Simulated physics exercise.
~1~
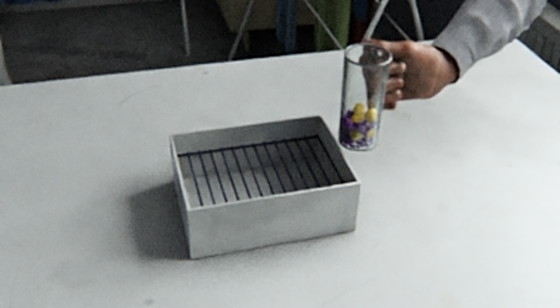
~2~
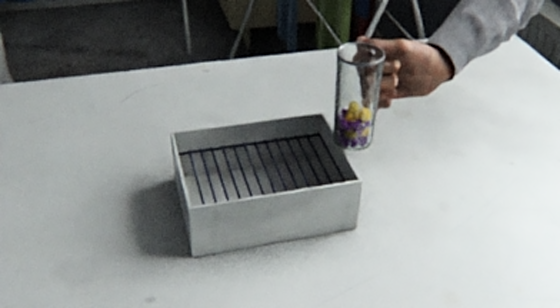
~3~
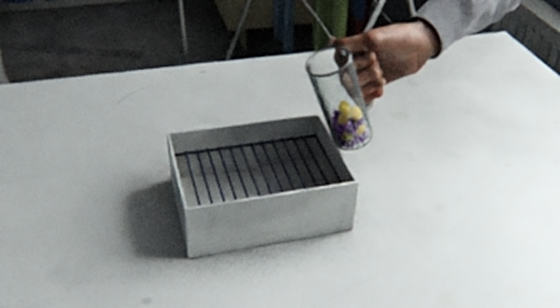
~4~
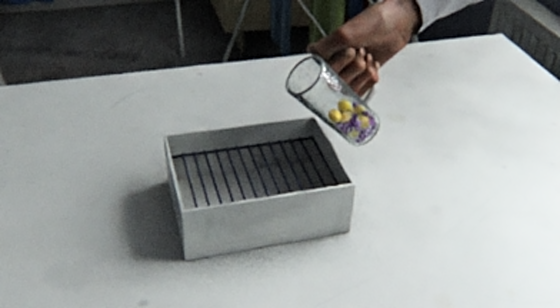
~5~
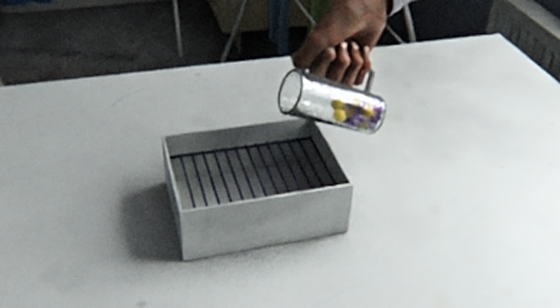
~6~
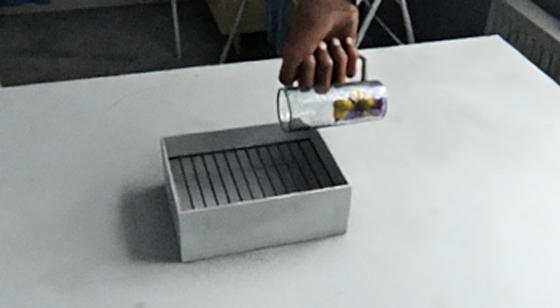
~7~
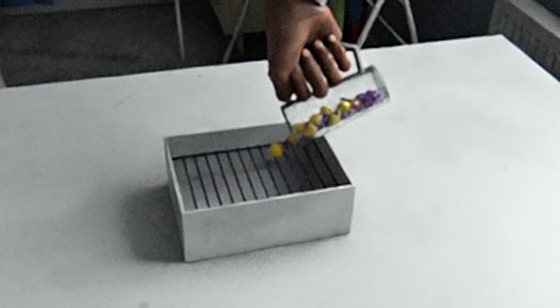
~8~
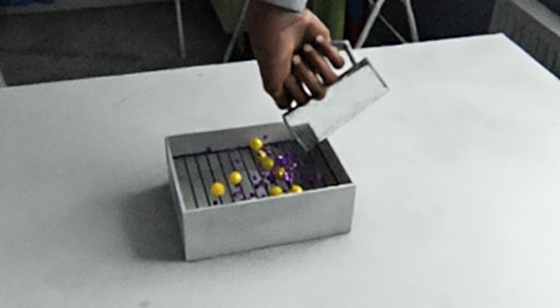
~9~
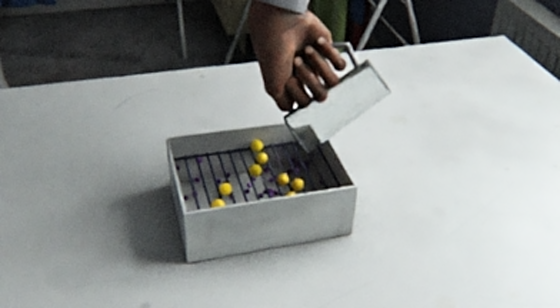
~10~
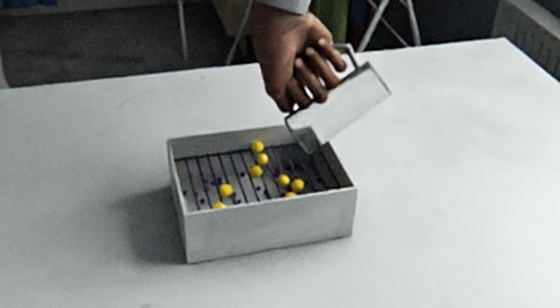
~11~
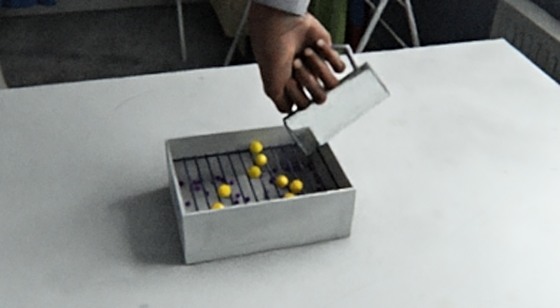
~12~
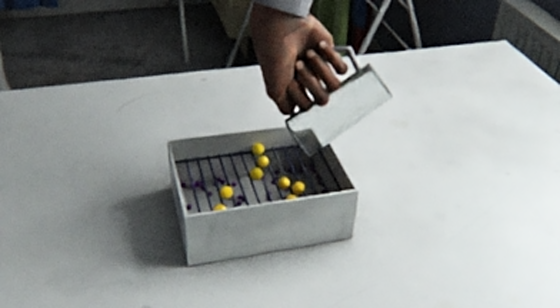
On a pale grey tabletop seen from above at a slight angle, an open light grey box with a grille of dark wires sits near the middle. A hand at the upper right holds a clear glass mug containing larger yellow balls and small purple bits. The hand moves the mug left and tips it onto its side above the box, then tilts it further so the contents tumble out onto the grille. The purple bits drop through the wires, while the yellow balls scatter and stay on top. The hand holds the emptied mug, mouth down, over the box's right corner.
